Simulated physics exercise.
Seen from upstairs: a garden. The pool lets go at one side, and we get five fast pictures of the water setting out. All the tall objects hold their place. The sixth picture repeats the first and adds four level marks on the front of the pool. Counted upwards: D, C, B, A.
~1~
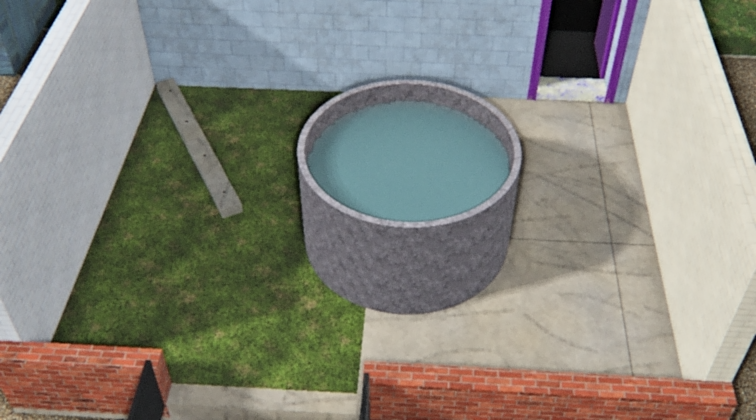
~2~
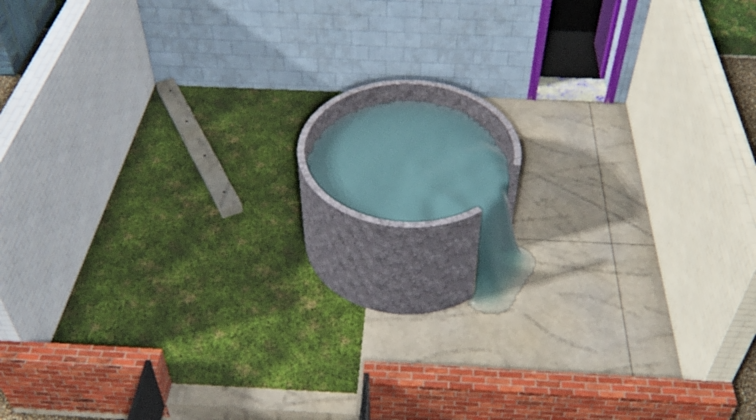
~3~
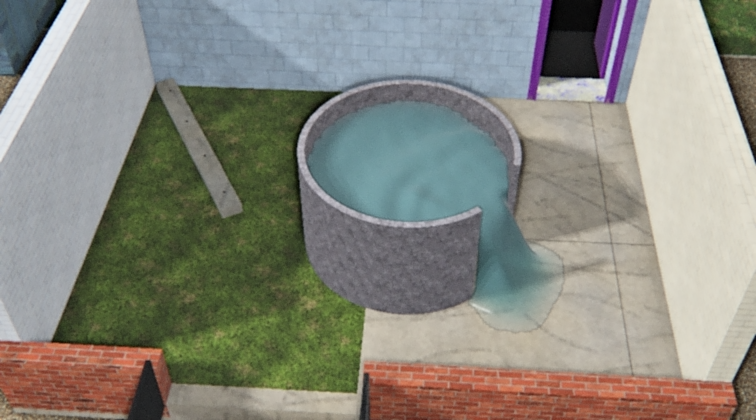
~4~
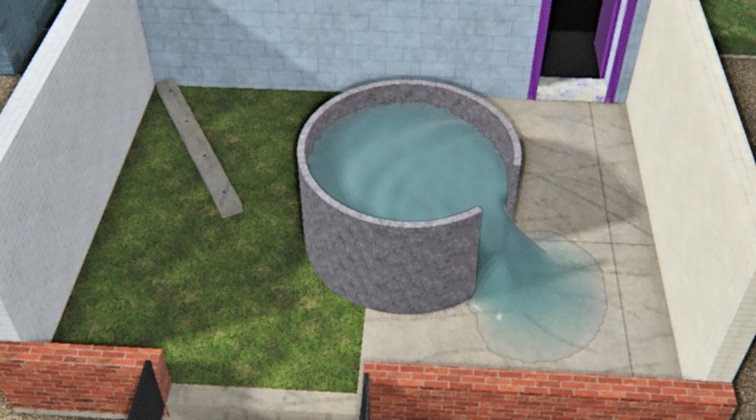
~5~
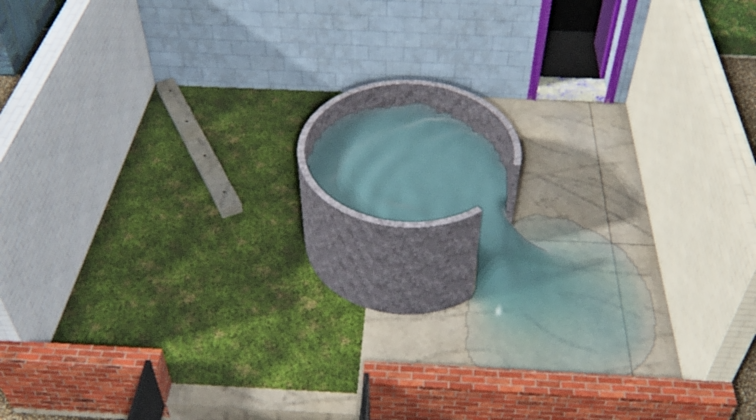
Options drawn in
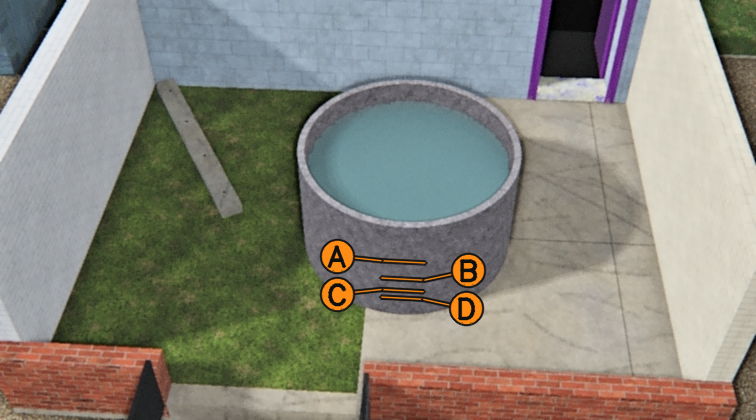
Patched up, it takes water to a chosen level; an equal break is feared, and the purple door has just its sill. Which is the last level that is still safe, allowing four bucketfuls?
Use line A.
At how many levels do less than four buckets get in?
All four.
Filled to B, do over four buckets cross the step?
No, not at all.
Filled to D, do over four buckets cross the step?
No.
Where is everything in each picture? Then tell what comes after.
Water in the pool at rest, its middle at (409, 163); foot of the purple doorway at (570, 100); open gate at (262, 352).
Water covers 1 % of the ground and shows as far out as (525, 253).
Water covers 3 % of the ground and shows as far out as (529, 321).
Water covers 7 % of the ground and shows as far out as (599, 282).
Water covers 13 % of the ground and shows as far out as (639, 312).
On the marked copy, A at (403, 261); B at (402, 279); C at (402, 290); D at (402, 298); from the bottom up D, C, B, A.
Choosing A, a bucket or two gets in.
Choosing B, nothing gets over.
Choosing C, nothing gets over.
Choosing D, nothing gets over.
